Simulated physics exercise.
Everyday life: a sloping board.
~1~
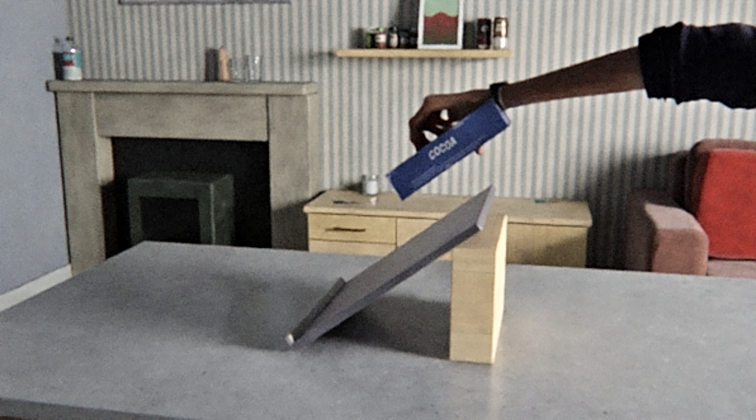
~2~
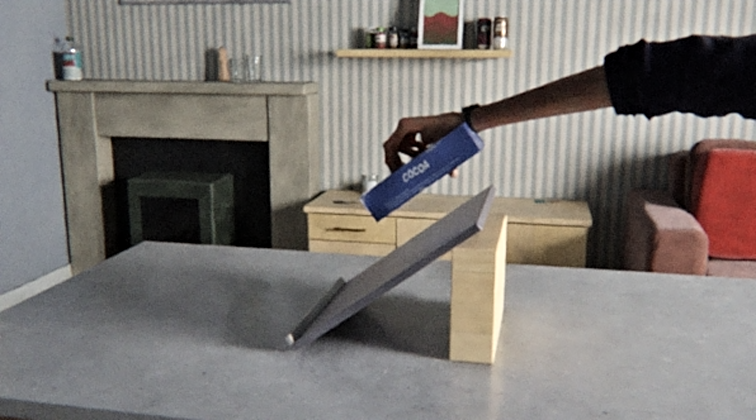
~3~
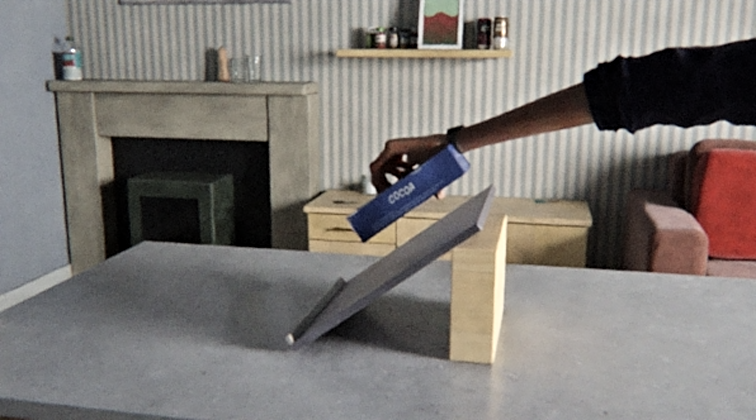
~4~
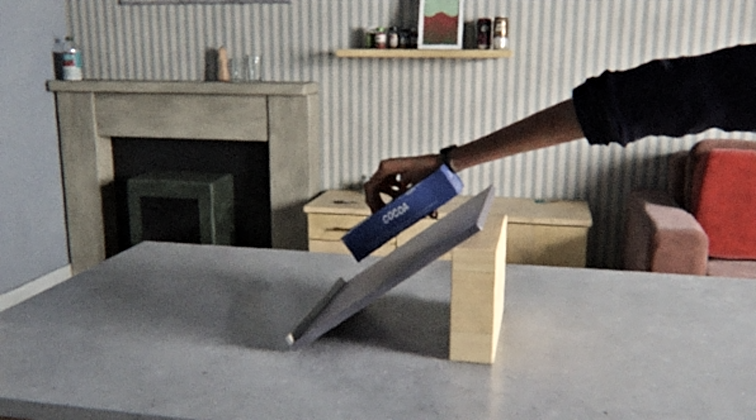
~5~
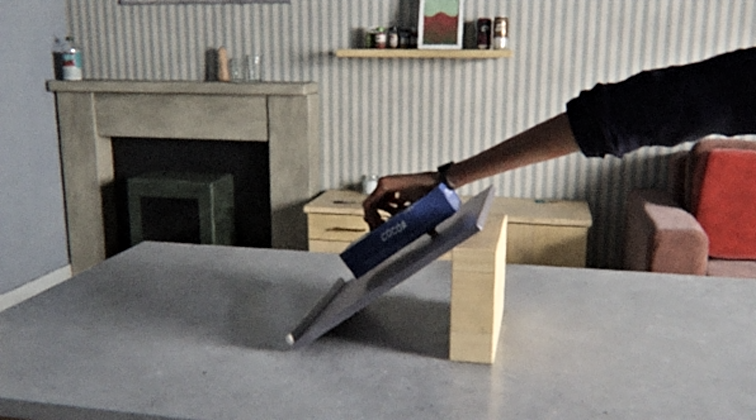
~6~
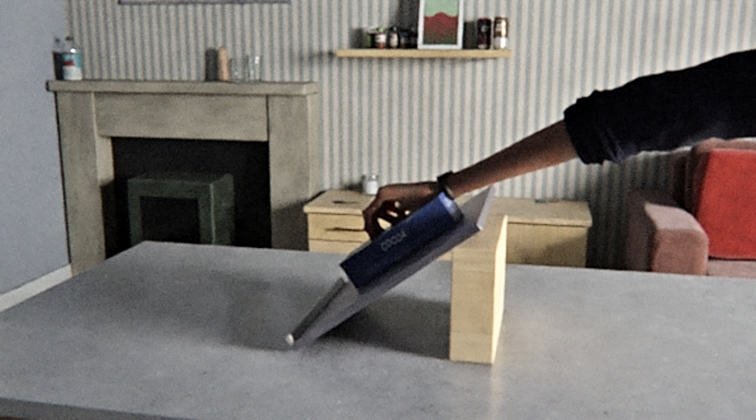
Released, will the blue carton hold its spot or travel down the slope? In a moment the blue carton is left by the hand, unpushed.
Outcome: Downslope motion.
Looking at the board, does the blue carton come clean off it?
Watch the blue carton: It stays aboard.
Then, 0.20 s after the last picture, blue carton slid a little near (393, 244).
Then, 0.30 s after the last picture, blue carton slid a little near (371, 259).
Then, 0.40 s after the last picture, blue carton slid a little near (360, 266).
At rest, moved from the start, blue carton. Seen from the same camera at the end, blue carton near (360, 266). The blue carton slides or rolls down.
